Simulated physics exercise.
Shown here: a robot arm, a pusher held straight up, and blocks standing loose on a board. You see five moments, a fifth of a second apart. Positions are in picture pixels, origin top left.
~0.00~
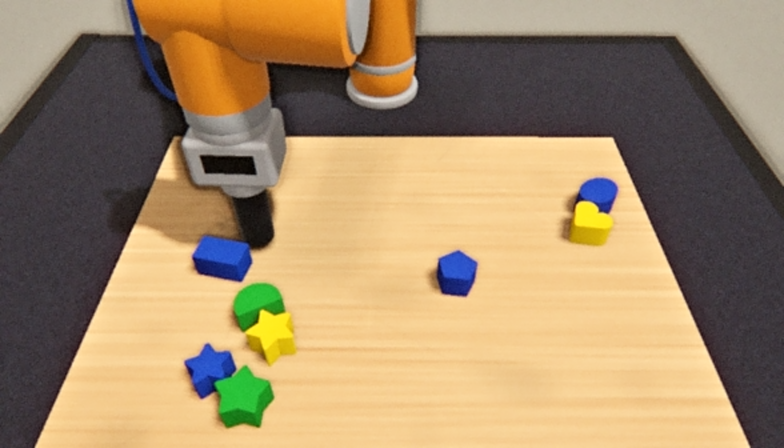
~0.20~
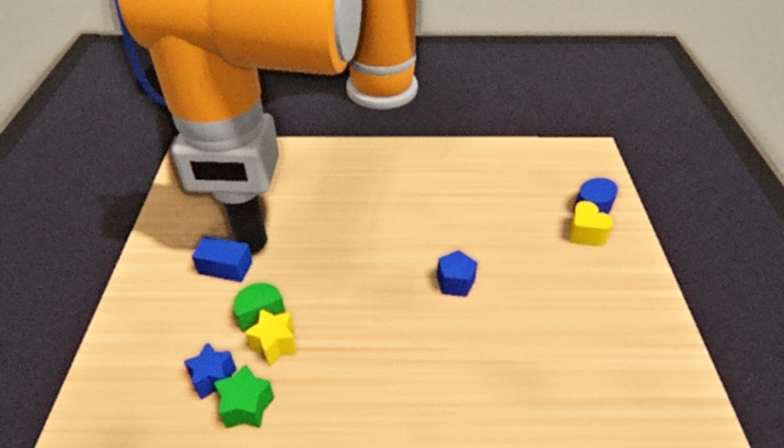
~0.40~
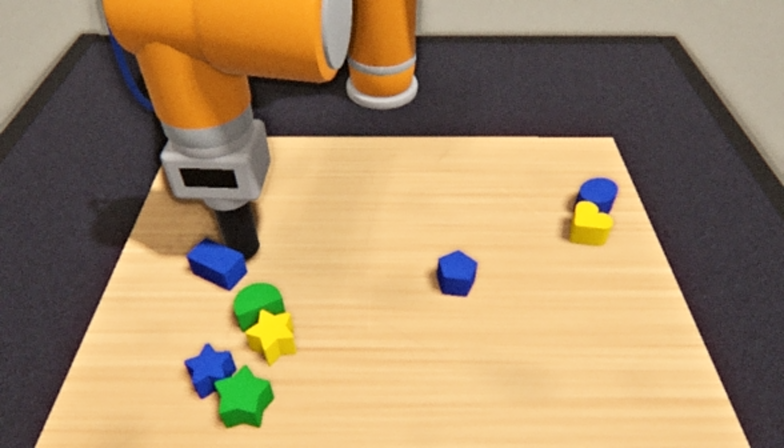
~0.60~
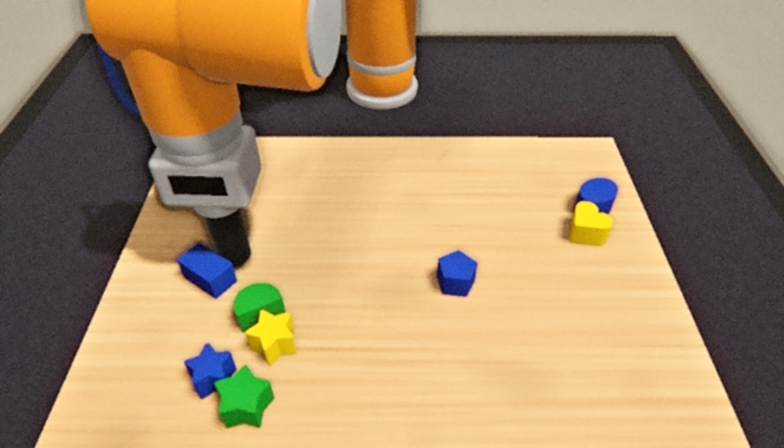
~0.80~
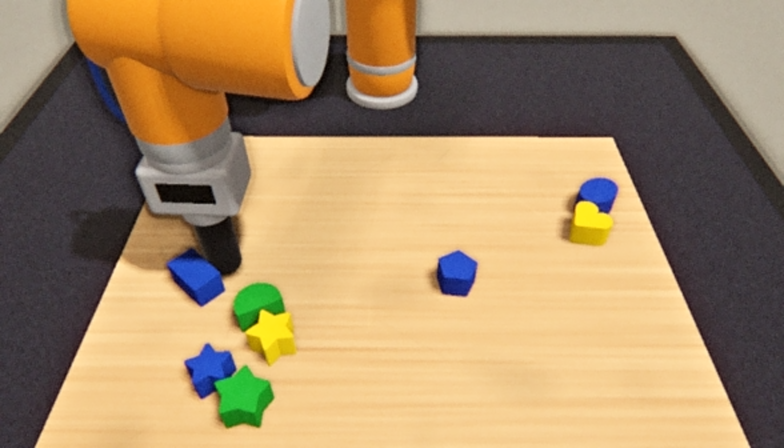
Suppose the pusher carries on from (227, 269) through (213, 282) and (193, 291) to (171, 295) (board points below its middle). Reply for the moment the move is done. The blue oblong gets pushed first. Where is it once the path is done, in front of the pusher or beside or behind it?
The pusher pushes it to the end.
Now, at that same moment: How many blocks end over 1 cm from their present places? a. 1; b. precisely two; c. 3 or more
My pick is a.
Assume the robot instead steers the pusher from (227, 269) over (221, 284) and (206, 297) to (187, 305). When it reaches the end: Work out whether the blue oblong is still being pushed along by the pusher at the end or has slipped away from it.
Still being pushed.
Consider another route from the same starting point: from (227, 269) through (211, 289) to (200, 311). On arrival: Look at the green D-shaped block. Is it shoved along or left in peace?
It keeps its spot.
On the path given first. Halfway along, pusher at (200, 281); blue oblong at (164, 286), turned 15° clockwise.
At the end, pusher at (168, 289); blue oblong at (133, 299), turned 15° anticlockwise; green D-shaped block not moved.
